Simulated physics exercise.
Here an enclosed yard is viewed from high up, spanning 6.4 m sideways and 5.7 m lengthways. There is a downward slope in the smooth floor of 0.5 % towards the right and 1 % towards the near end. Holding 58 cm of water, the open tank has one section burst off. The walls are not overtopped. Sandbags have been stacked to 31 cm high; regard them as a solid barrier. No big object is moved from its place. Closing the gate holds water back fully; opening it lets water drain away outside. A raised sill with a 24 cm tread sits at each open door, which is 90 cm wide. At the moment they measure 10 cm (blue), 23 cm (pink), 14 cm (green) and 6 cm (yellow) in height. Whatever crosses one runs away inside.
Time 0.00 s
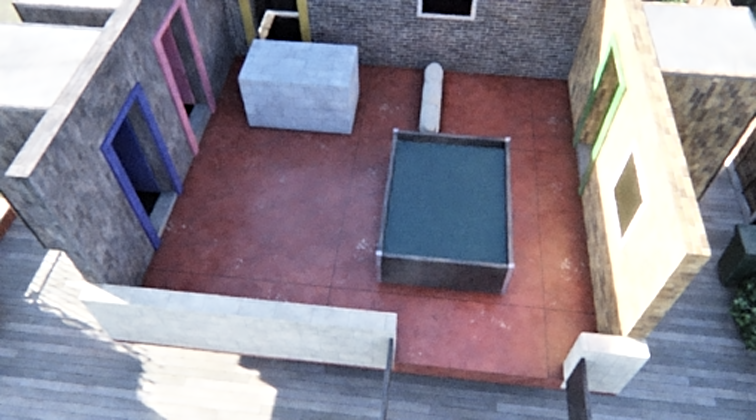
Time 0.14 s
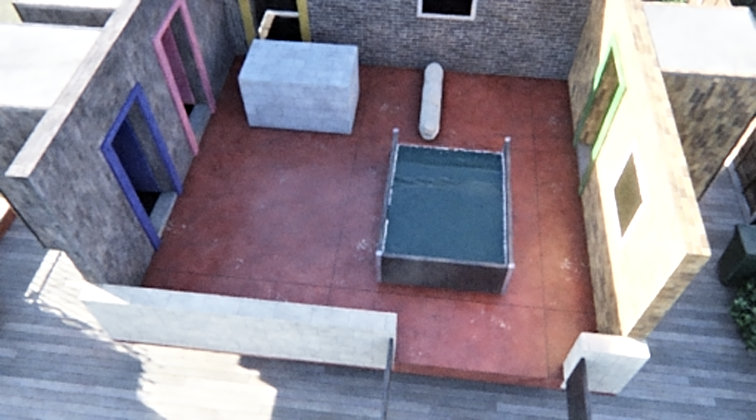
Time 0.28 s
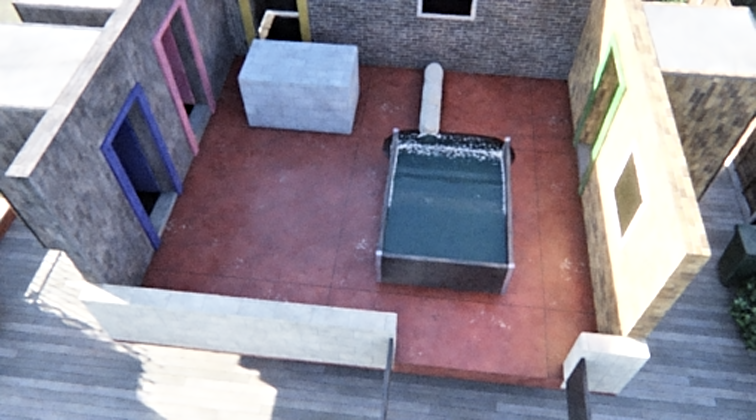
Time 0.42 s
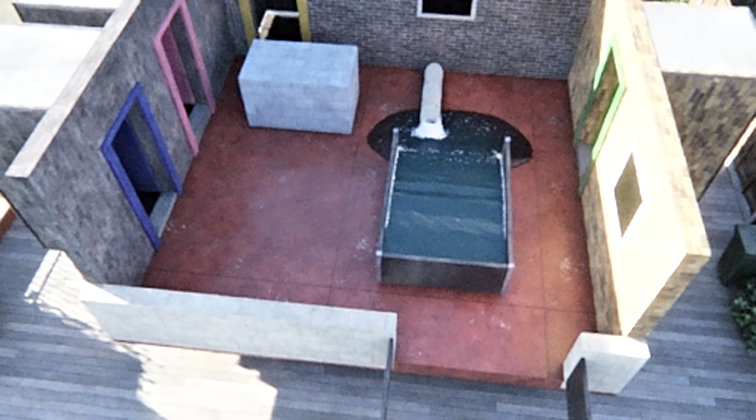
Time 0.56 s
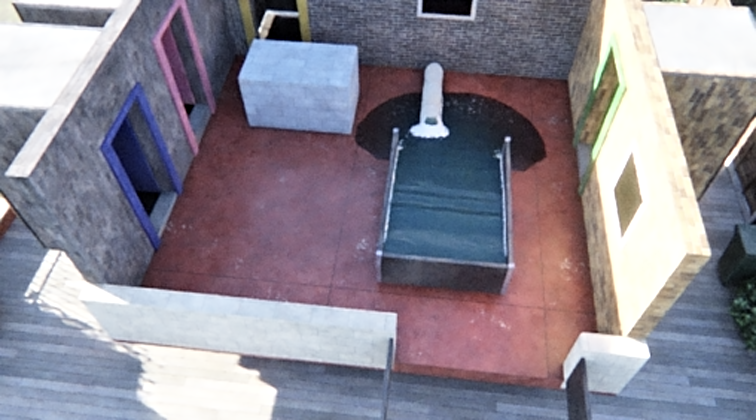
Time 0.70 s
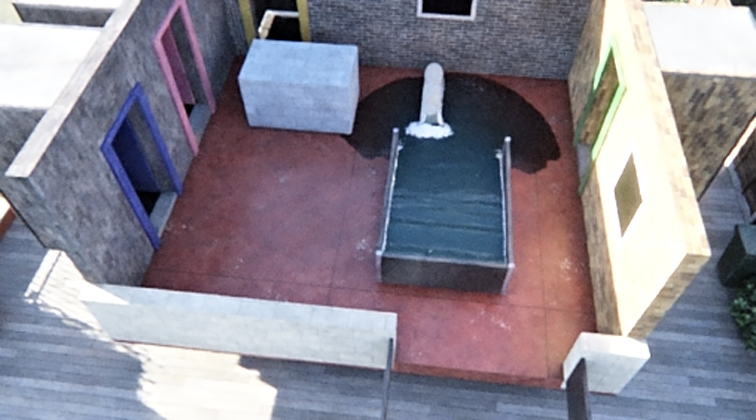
Water poured out of the far side of an open tank in a walled yard with a red floor, and a dark wet patch spread around the pale rounded object lying just behind it.
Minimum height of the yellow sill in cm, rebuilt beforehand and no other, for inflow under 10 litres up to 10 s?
9 cm.
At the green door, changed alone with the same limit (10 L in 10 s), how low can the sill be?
The green door needs around 11.0 cm.
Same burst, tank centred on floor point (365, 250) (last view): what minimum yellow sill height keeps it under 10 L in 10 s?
Roughly 17 cm is needed.
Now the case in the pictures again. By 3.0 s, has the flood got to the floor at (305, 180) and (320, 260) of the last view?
First soaked, then untouched.
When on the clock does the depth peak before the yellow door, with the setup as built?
Around 5.0 seconds.
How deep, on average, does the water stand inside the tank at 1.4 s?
Around 34 cm deep on average.
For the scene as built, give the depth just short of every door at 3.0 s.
Depths in cm - blue: 0, pink: 0, green: 12, yellow: 5.
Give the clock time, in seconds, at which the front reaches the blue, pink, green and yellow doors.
The blue door gets it at 5.0 s, the pink door at 3.4 s, the green door at 1.3 s and the yellow door at 1.8 s.
After 1.4 s water covers 25 % of the floor, deepest (37 cm) near (433, 142); it has not reached the yellow door.
After 3.0 s water covers 40 % of the floor, deepest (31 cm) near (564, 89); 5 cm at the yellow door, 0 litres in over its 6 cm sill.
After 10.0 s water covers 90 % of the floor, deepest (11 cm) near (596, 366); 4 cm at the yellow door, 29 litres in over its 6 cm sill.
At the yellow door as built, the water arrived by 1.9 s and peaked near 11 cm at 4.8 s.
With a sill of 7.5 cm, 18 litres would have come in within the 10 s; with 10 cm, 6 litres. So under 10 litres takes about 9 cm.
